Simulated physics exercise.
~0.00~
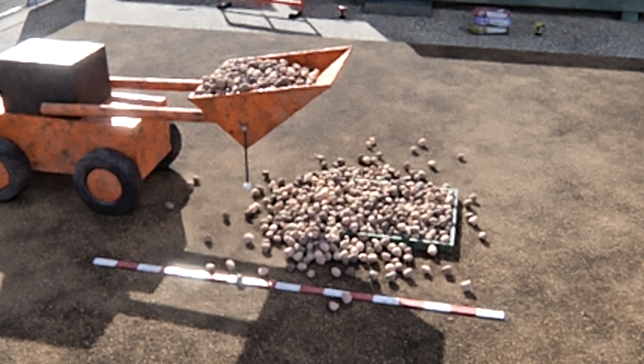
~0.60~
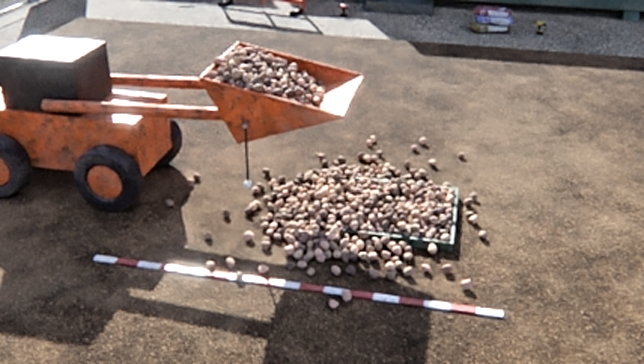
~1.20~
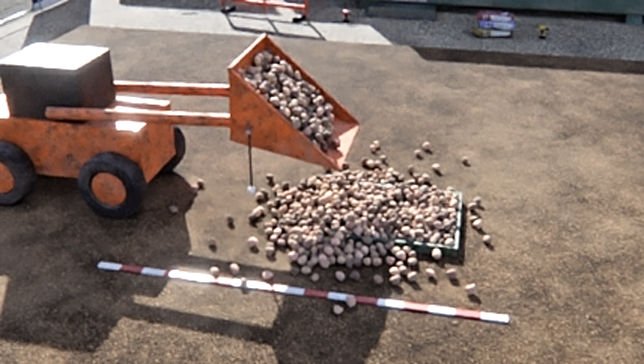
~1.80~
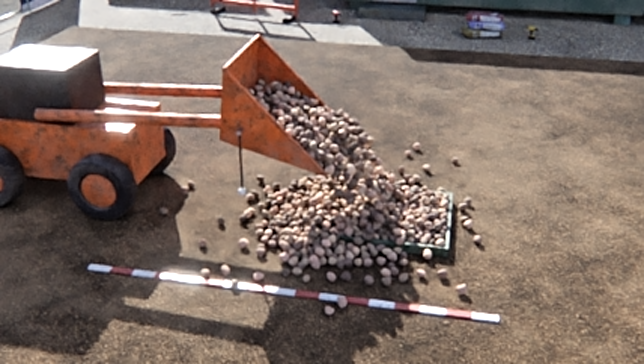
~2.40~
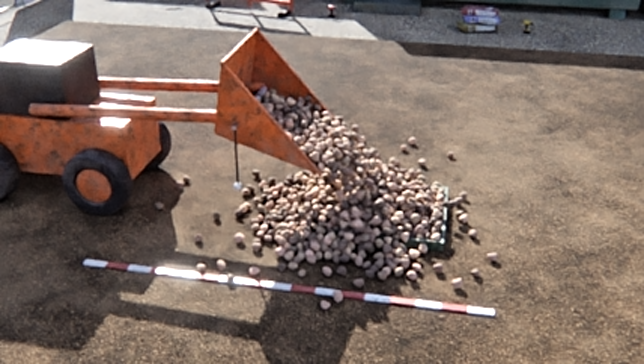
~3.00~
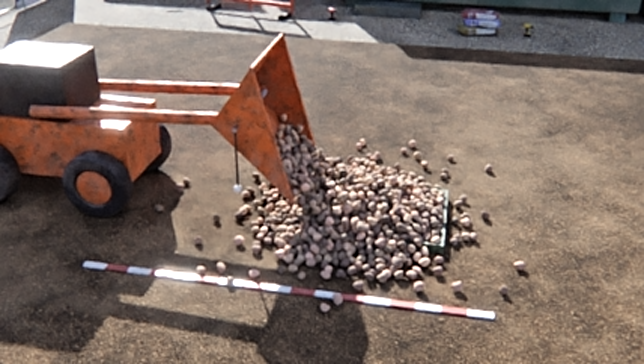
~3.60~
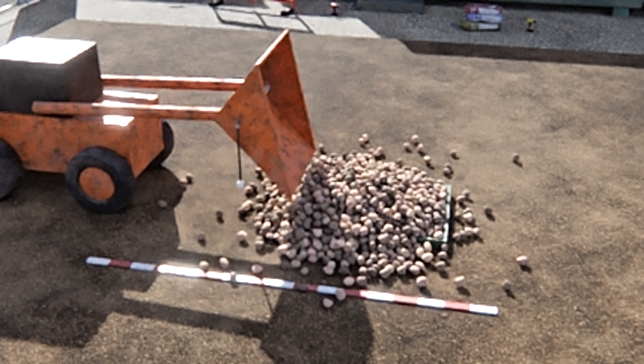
In this clip, an orange loader with a raised bucket of brownish, rounded stones tips it toward the right in stages, spilling them onto a loose heap around a low, dark green bin. The bucket ends steeply tilted, with the enlarged pile spread around the mostly buried bin.
